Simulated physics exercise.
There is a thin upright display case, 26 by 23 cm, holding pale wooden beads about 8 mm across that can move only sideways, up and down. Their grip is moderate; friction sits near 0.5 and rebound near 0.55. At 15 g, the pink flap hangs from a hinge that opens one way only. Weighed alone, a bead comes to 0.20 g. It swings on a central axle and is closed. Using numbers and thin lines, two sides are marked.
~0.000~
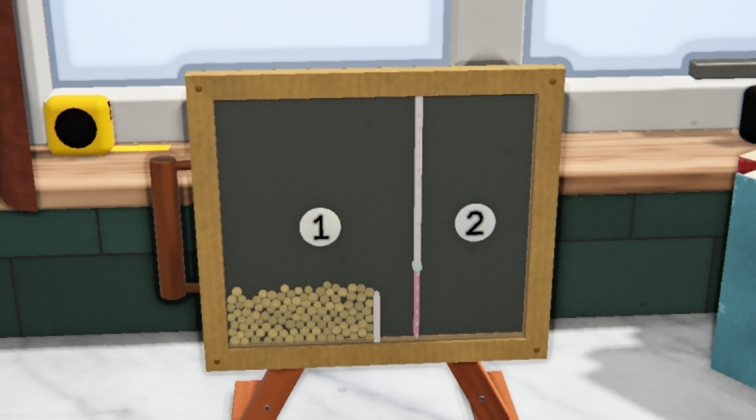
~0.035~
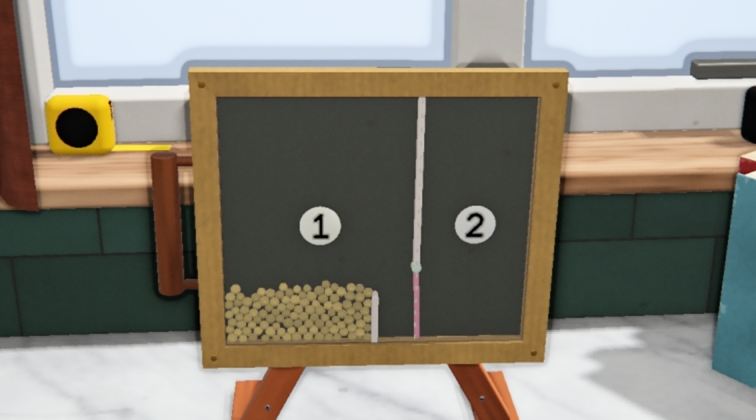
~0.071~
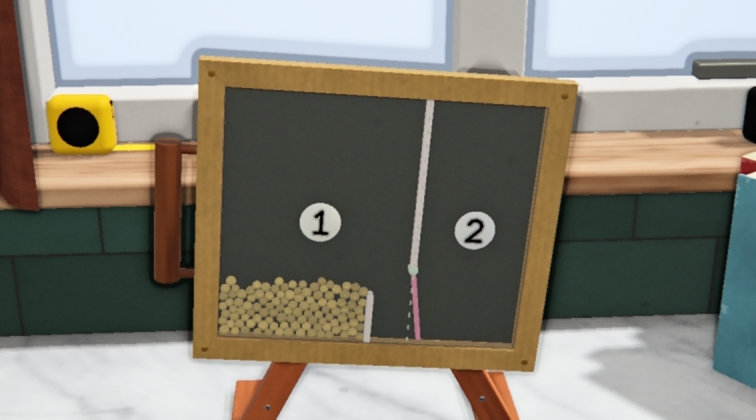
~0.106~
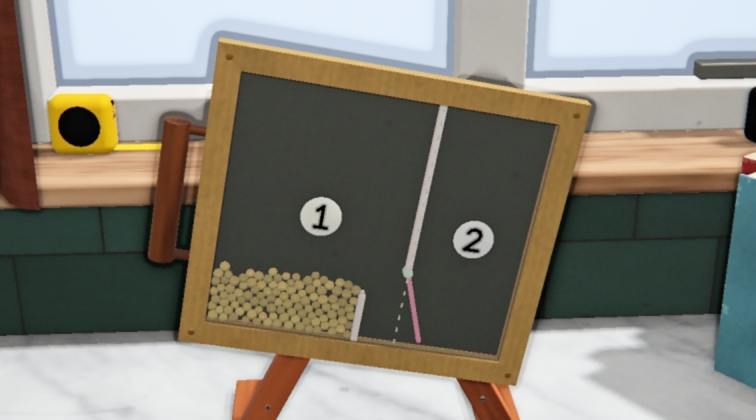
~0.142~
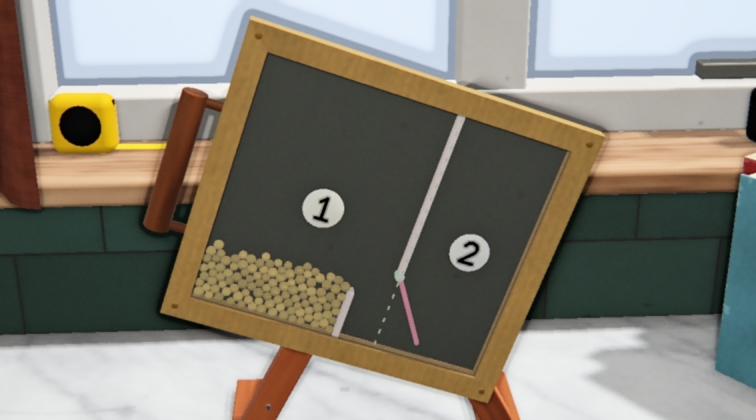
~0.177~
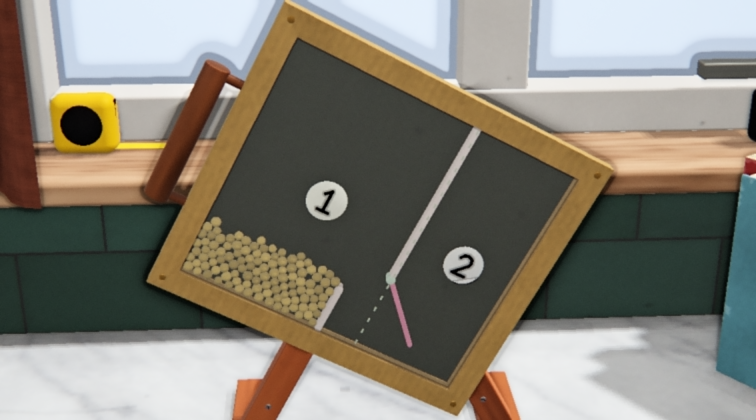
A wooden-framed case of pale beads turns clockwise as its pink flap swings open.
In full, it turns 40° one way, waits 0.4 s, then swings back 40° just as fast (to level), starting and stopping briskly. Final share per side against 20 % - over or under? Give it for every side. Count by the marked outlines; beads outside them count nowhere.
No. 1 over; 2 under.
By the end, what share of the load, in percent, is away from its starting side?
Moved: Close to 5 %.
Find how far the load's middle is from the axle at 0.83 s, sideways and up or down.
Some 8 cm left and 6 cm below.
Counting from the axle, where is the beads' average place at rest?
Offset approx. 5 cm left, 9 cm below.
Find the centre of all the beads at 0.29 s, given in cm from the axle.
Offset approx. 11 cm left, 2 cm below.
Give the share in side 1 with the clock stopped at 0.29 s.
The share there is close to 100 per cent.
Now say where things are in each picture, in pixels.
In the first picture, level; about 110 beads; load centre (301, 315); top bead (327, 285); pink flap (417, 266); no. 1 (320, 227), no. 2 (475, 223).
In the second picture, turned 1° clockwise; load centre (299, 314); top bead (326, 285).
In the third picture, turned 5° clockwise; load centre (293, 309); top bead (231, 281); wall ends (414, 264), (370, 295).
In the fourth picture, turned 11° clockwise; load centre (284, 301); top bead (225, 267); pink flap (408, 272) tilted 8°.
In the fifth picture, turned 19° clockwise; load centre (272, 288); top bead (219, 245).
In the sixth picture, turned 28° clockwise; load centre (262, 272); top bead (216, 222); pink flap (391, 278) tilted 15°; no. 1 (327, 201), no. 2 (463, 265).
After 0.29 s, it stands 40° clockwise; the beads' middle is 11 cm left of and 2 cm below the centre; no. 1, 100 %; pink flap open 23°.
After 0.83 s, it stands 21° clockwise; the beads' middle is 8 cm left of and 6 cm below the centre; no. 1, 95 %, no. 2, 5 %; pink flap open 14°.
After 0.98 s, it stands level; the beads' middle is 5 cm left of and 9 cm below the centre; no. 1, 95 %, no. 2, 5 %; pink flap open 24°.
At rest by 2.0 s, it stands level; no. 1, 95 %, no. 2, 5 %; pink flap open 23°.
